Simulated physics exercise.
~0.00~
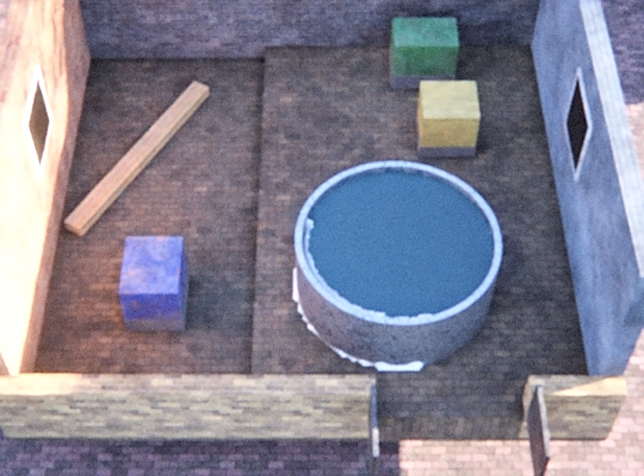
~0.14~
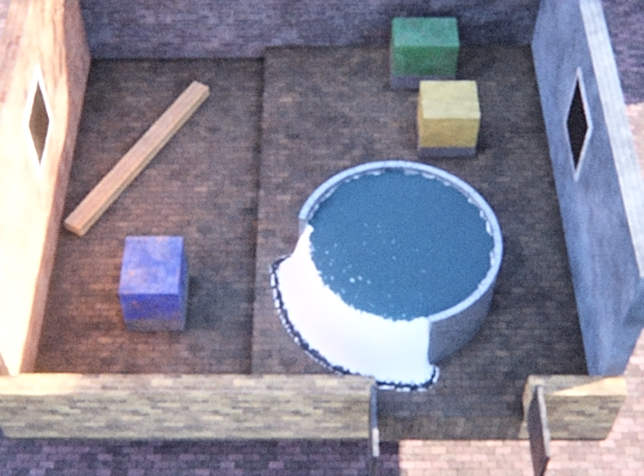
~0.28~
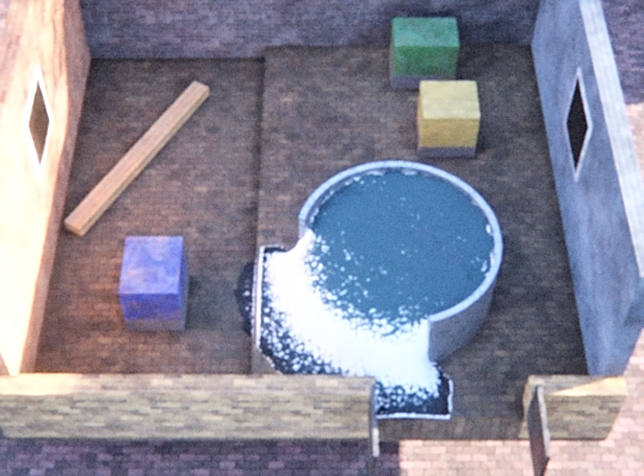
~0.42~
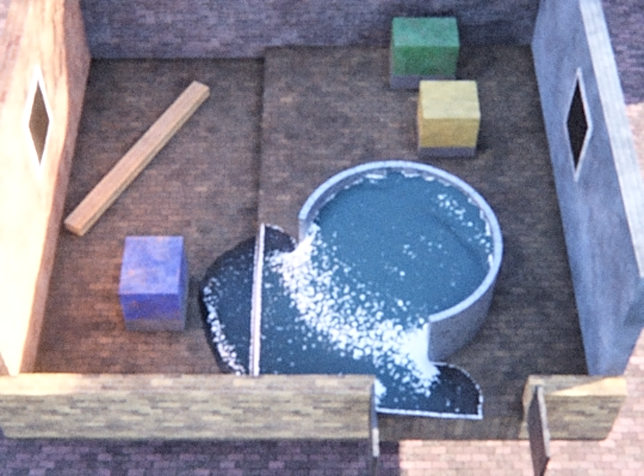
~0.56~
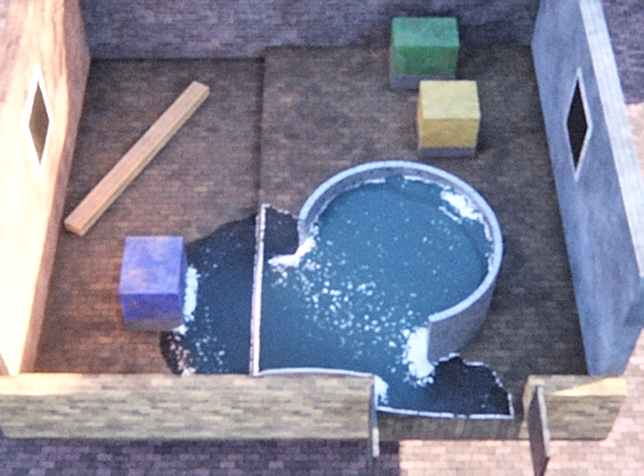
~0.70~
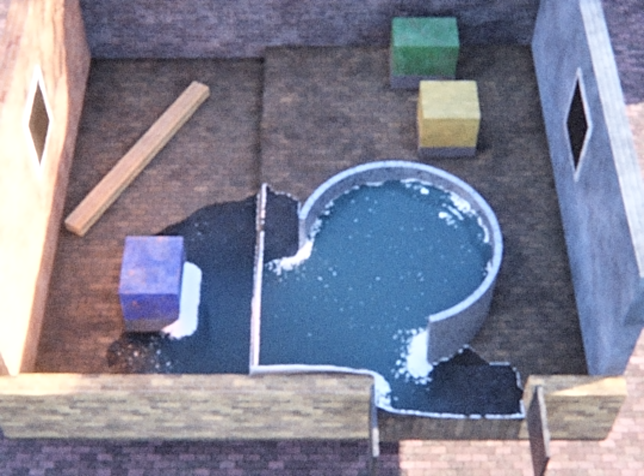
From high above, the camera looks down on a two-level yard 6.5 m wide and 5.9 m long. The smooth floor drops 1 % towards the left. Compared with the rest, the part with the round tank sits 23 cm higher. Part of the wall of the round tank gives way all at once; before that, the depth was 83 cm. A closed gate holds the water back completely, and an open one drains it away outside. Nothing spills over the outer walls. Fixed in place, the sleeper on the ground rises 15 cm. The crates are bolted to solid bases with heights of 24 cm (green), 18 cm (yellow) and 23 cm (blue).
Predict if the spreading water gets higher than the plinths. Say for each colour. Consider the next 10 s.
I would say the green crate remains dry, the yellow crate remains dry, the blue crate ends up wet.
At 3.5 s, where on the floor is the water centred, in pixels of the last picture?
Around (207, 265).
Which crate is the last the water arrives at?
The yellow one.
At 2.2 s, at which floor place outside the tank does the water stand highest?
Pixel (28, 408), about.
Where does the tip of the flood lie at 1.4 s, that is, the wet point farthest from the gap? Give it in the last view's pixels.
I'd put it close to (63, 215).
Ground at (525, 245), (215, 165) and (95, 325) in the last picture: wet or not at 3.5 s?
Going through the three points: Not yet touched, then awash, then awash.
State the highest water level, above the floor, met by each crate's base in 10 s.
Peak readings (cm) - green: 12; yellow: 4; blue: 41.
After 1.4 s water covers 25 % of the floor and is deepest (79 cm) near (28, 408); green plinth not reached, yellow plinth not reached, blue plinth reached.
After 2.2 s water covers 35 % of the floor and is deepest (65 cm) near (28, 408); green plinth not reached, yellow plinth not reached, blue plinth reached.
After 3.5 s water covers 55 % of the floor and is deepest (32 cm) near (28, 408); green plinth not reached, yellow plinth not reached, blue plinth reached.
After 6.0 s water covers 65 % of the floor and is deepest (29 cm) near (115, 64); green plinth reached, yellow plinth reached, blue plinth reached.
After 10.0 s water covers 55 % of the floor and is deepest (22 cm) near (35, 368); highest at the green plinth 12 cm, highest at the yellow plinth 4 cm, highest at the blue plinth 41 cm.
